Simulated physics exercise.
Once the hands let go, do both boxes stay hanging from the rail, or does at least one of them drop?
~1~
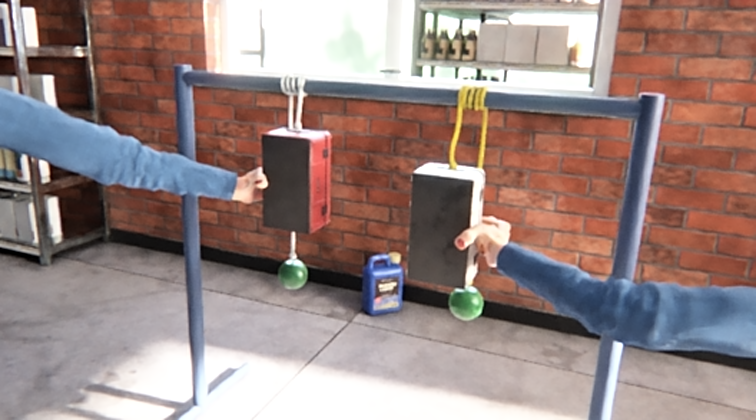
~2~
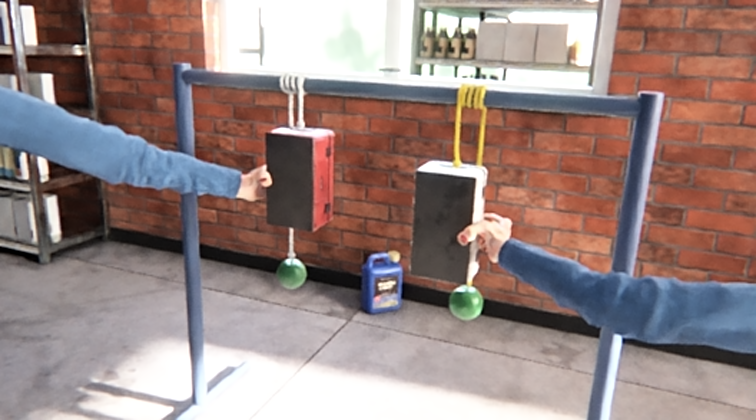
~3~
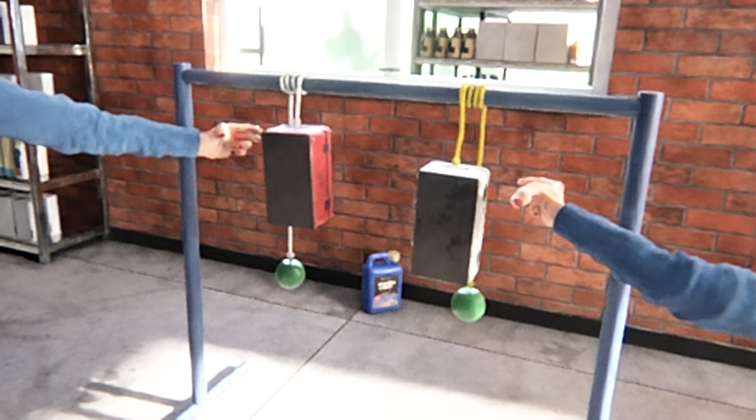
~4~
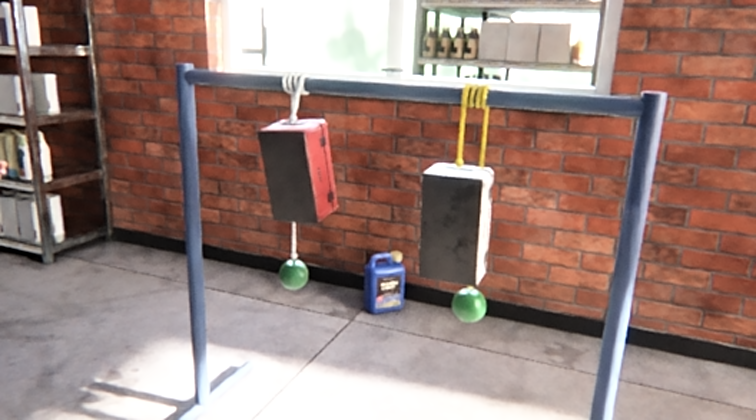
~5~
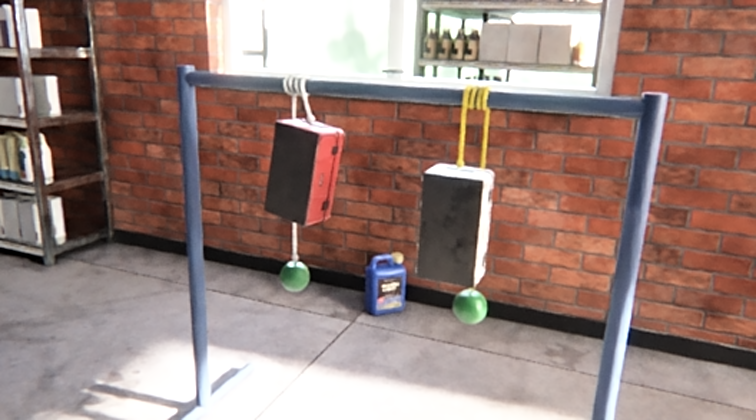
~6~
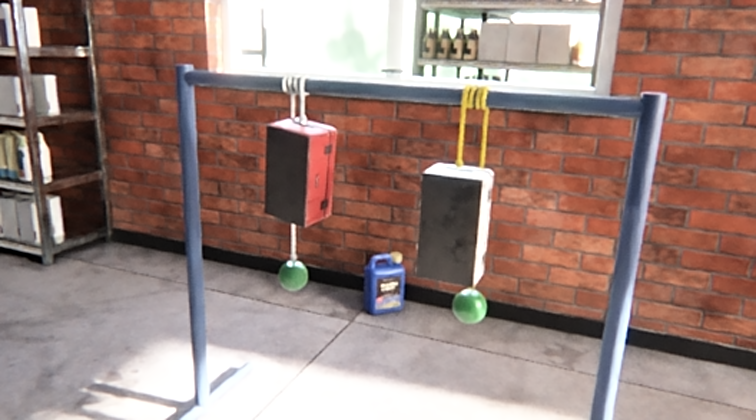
Both boxes stay hanging. The red-sided one on the left tilts and sways a little but stays up, and the one on the right keeps its height.
Brick-walled workshop with two hands letting go of boxes hung by looped cords from a blue rail, both boxes staying up.
